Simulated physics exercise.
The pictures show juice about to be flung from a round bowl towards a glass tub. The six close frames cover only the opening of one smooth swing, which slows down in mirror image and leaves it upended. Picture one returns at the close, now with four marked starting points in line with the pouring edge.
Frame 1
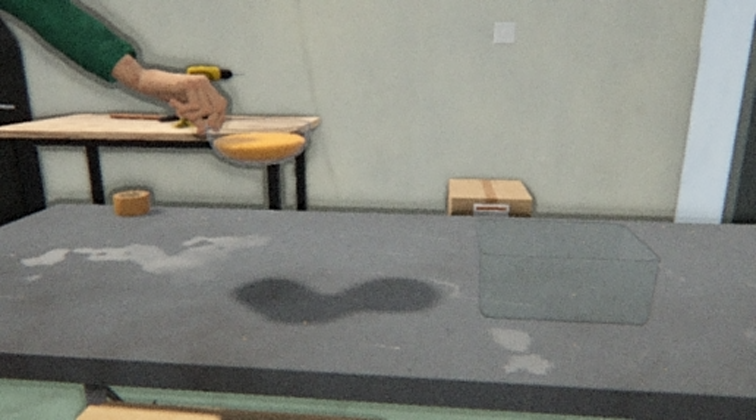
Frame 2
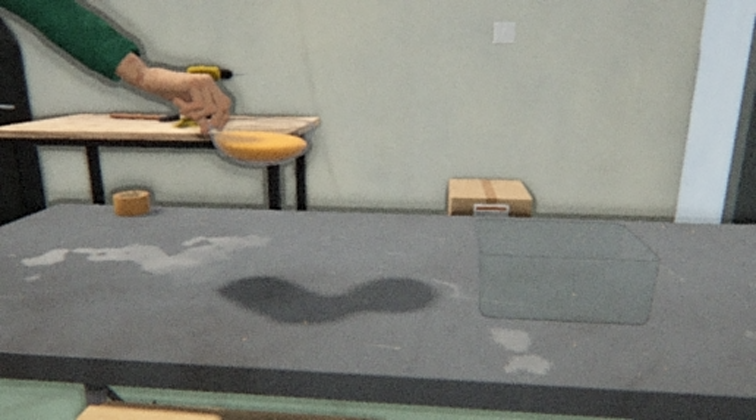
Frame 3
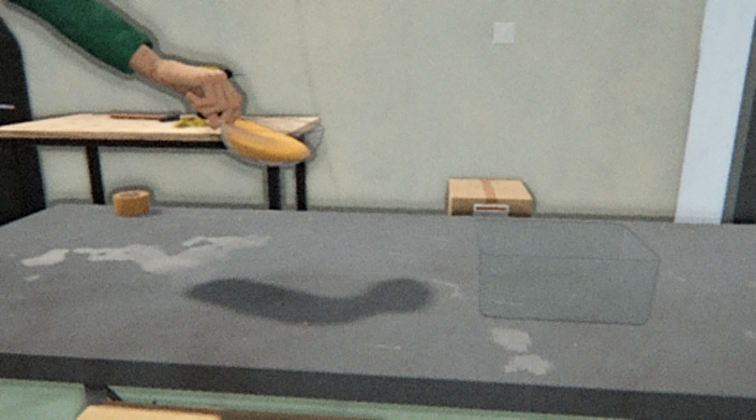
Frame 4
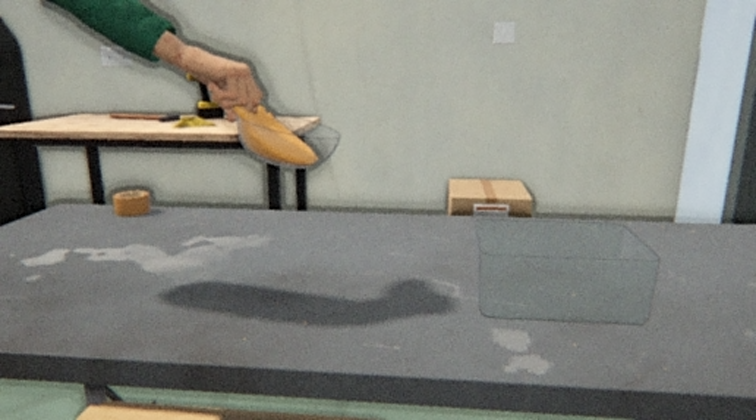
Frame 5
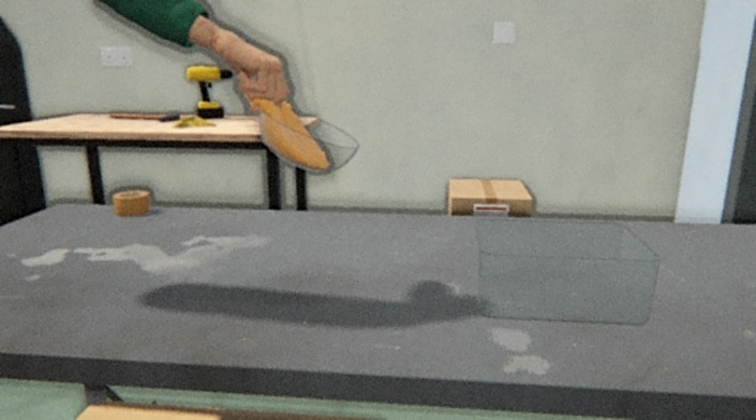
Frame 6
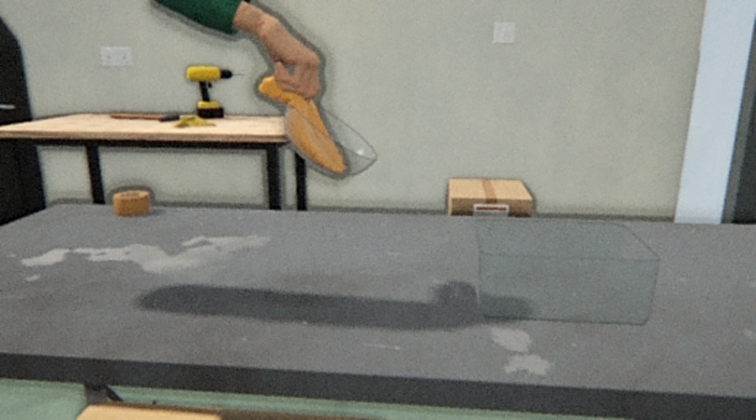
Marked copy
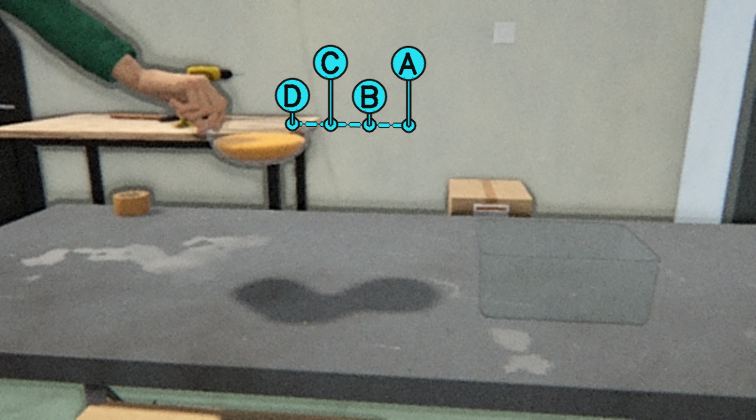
We see a hand in a green sleeve holding a round clear bowl of orange juice above a dark table, moving it right towards a glass tub while tilting it steeply, as the juice slides over the rim.
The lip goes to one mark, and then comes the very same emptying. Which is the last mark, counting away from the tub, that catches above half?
Dot C just does it.
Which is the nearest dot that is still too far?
Dot D.
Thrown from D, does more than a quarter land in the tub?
Yes.
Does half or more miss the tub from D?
Yes.
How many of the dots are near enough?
Three.
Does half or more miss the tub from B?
No, not at all.
In cyan, A at (408, 125); B at (369, 124); C at (330, 124); D at (292, 123).
With A, about 75 % lands in the tub, 11 % falls short and 14 % goes beside or beyond.
With B, about 71 % lands in the tub, 18 % falls short and 11 % goes beside or beyond.
With C, about 61 % lands in the tub, 25 % falls short and 14 % goes beside or beyond.
With D, about 29 % lands in the tub, 65 % falls short and 6 % goes beside or beyond.
